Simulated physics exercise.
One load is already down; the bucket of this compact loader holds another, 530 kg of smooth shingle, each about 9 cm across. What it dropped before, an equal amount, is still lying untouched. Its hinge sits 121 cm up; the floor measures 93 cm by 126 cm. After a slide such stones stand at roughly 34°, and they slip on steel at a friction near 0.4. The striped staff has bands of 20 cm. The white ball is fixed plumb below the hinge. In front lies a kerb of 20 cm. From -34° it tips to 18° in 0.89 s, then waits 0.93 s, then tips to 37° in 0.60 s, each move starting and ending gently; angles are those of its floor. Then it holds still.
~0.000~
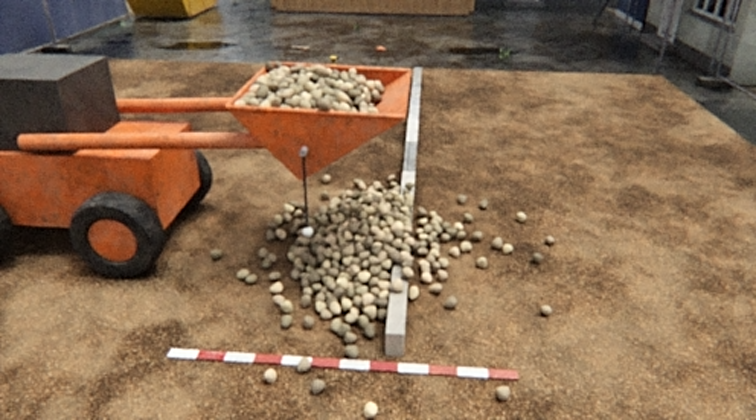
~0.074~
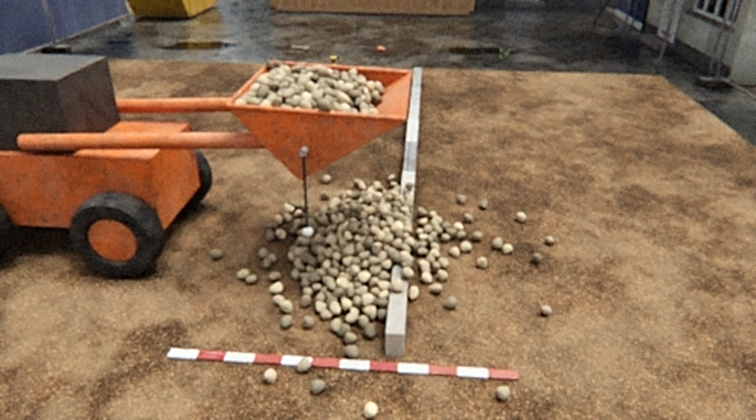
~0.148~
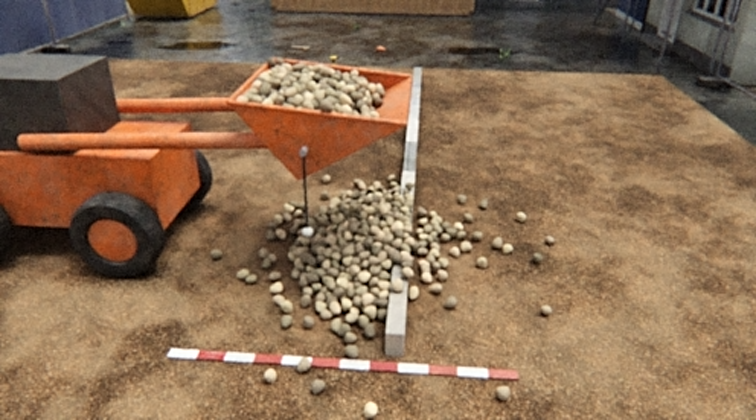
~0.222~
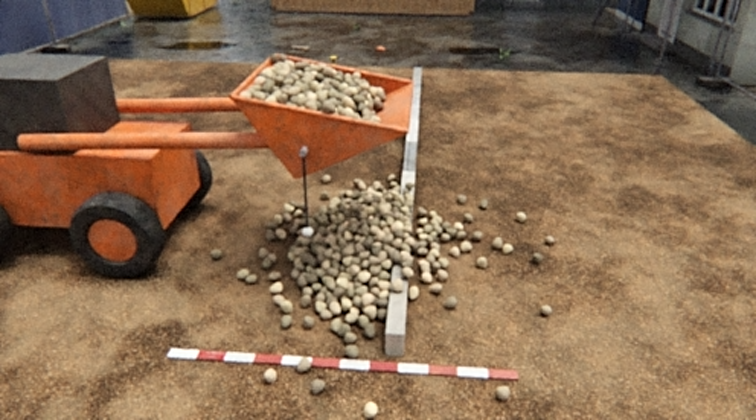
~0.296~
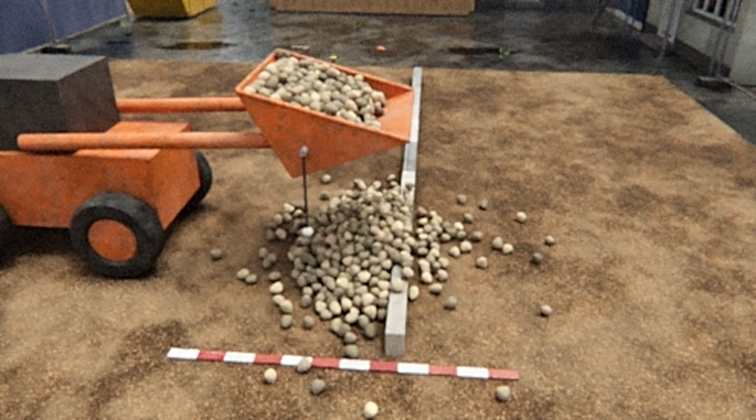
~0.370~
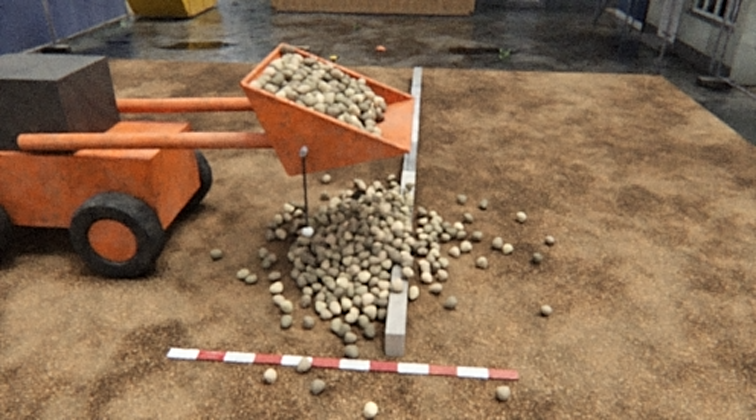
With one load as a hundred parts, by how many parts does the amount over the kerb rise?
Close to 95 parts in a hundred.
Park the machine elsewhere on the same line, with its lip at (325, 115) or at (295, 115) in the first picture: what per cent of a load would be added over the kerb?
Near 25 per cent from the first place, 5 from the second.
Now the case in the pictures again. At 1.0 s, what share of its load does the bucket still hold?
It holds some 95 per cent.
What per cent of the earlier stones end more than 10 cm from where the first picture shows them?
About 5 per cent.
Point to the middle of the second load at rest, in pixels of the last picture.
Their middle is at about (451, 245).
After 0.7 s the floor is at 10°; in per cent of one load, 100 in the bucket, 92 on this side of the kerb, 8 over the kerb; the foremost stones are at (518, 257).
After 1.0 s the floor is at 18°; in per cent of one load, 93 in the bucket, 96 on this side of the kerb, 11 over the kerb; the foremost stones are at (518, 257).
After 2.9 s the floor is at 37°; in per cent of one load, 0 in the bucket, 97 on this side of the kerb, 103 over the kerb; the foremost stones are at (647, 288).
After 5.7 s the floor is at 37°; in per cent of one load, 0 in the bucket, 97 on this side of the kerb, 103 over the kerb; the foremost stones are at (647, 288). Net gain over the kerb, 95.
